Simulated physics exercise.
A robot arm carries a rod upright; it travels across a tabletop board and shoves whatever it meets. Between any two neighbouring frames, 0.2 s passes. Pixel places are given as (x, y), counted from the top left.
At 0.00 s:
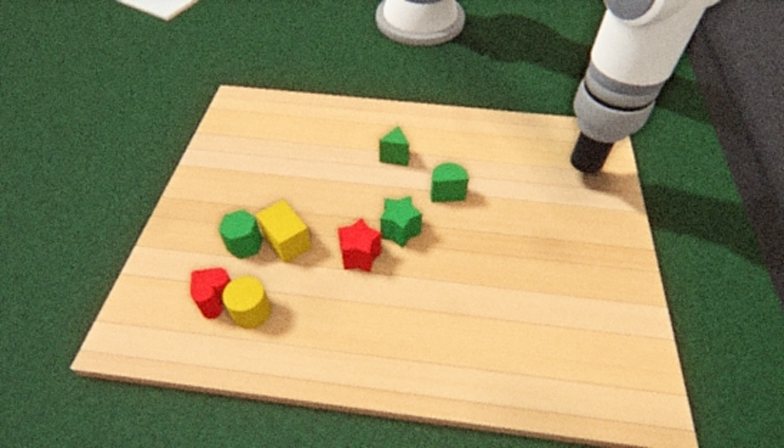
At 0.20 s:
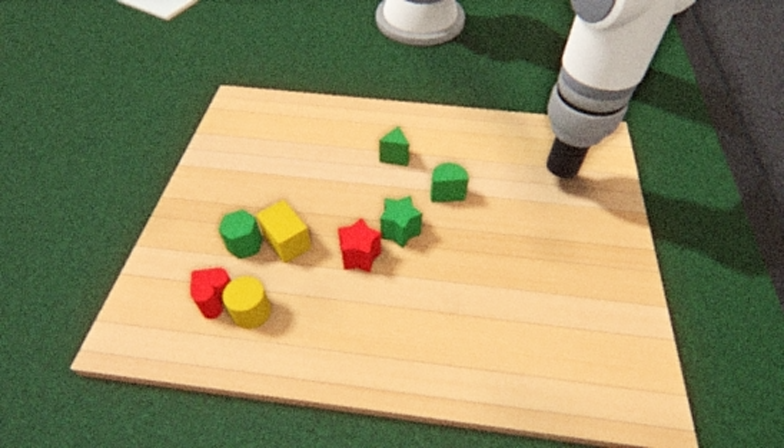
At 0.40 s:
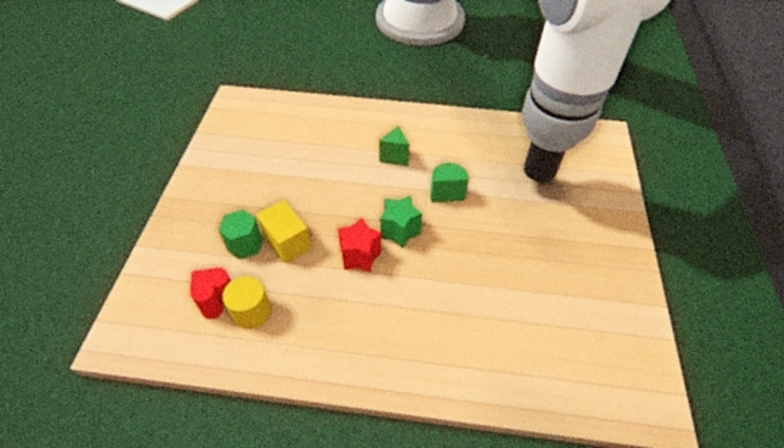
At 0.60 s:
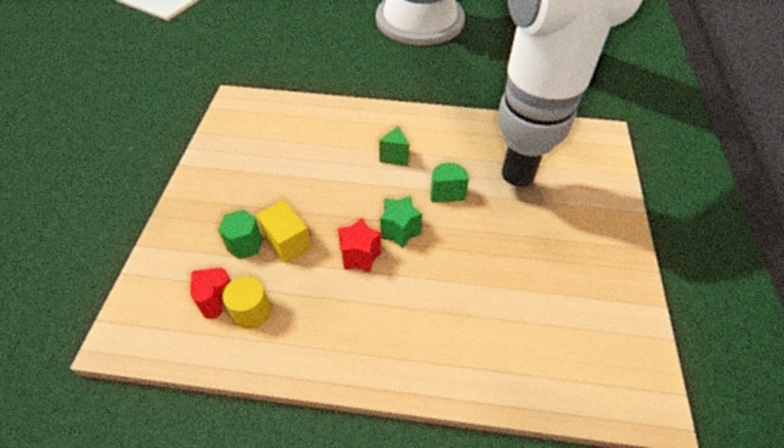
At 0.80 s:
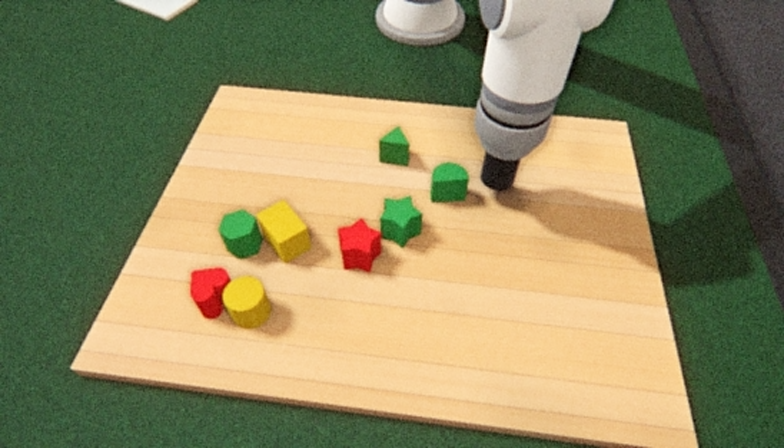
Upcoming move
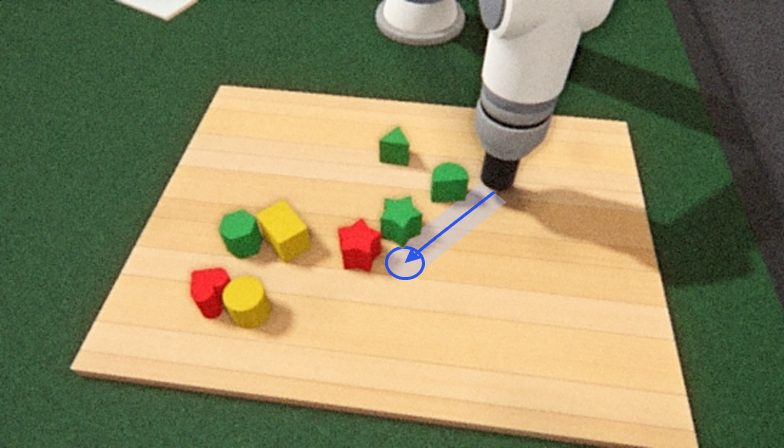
The clip opens on a wooden board scattered with red, green and yellow blocks, a robot arm's dark-tipped rod near its upper right corner. The arm moves steadily left and slightly down across the board, bringing the rod close to the green D-shaped block, while every block stays still.
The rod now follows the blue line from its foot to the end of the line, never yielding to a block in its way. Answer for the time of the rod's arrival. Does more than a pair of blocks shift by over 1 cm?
No - that is not the case.
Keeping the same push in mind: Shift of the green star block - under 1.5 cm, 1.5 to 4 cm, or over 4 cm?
Covers 1.5 to 4 cm.
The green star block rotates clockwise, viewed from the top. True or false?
That is true.
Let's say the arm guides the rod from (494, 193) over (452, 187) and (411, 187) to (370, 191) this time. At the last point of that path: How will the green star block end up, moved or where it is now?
The block in question stays where it was by the end.
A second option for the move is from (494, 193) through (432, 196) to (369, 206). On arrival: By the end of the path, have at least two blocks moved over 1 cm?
No - that is not the case.
The line goes from (494, 193) to (405, 263).
The first path, step by step. One third of the way, rod (468, 201); green D-shaped block (440, 175), turned 45° clockwise.
Two thirds of the way, rod (437, 225); green star block (397, 210); green D-shaped block (437, 178), turned 65° clockwise.
At the end, rod (406, 250); red star block unmoved; green star block (386, 217), turned 75° clockwise; green D-shaped block (437, 178), turned 65° clockwise.
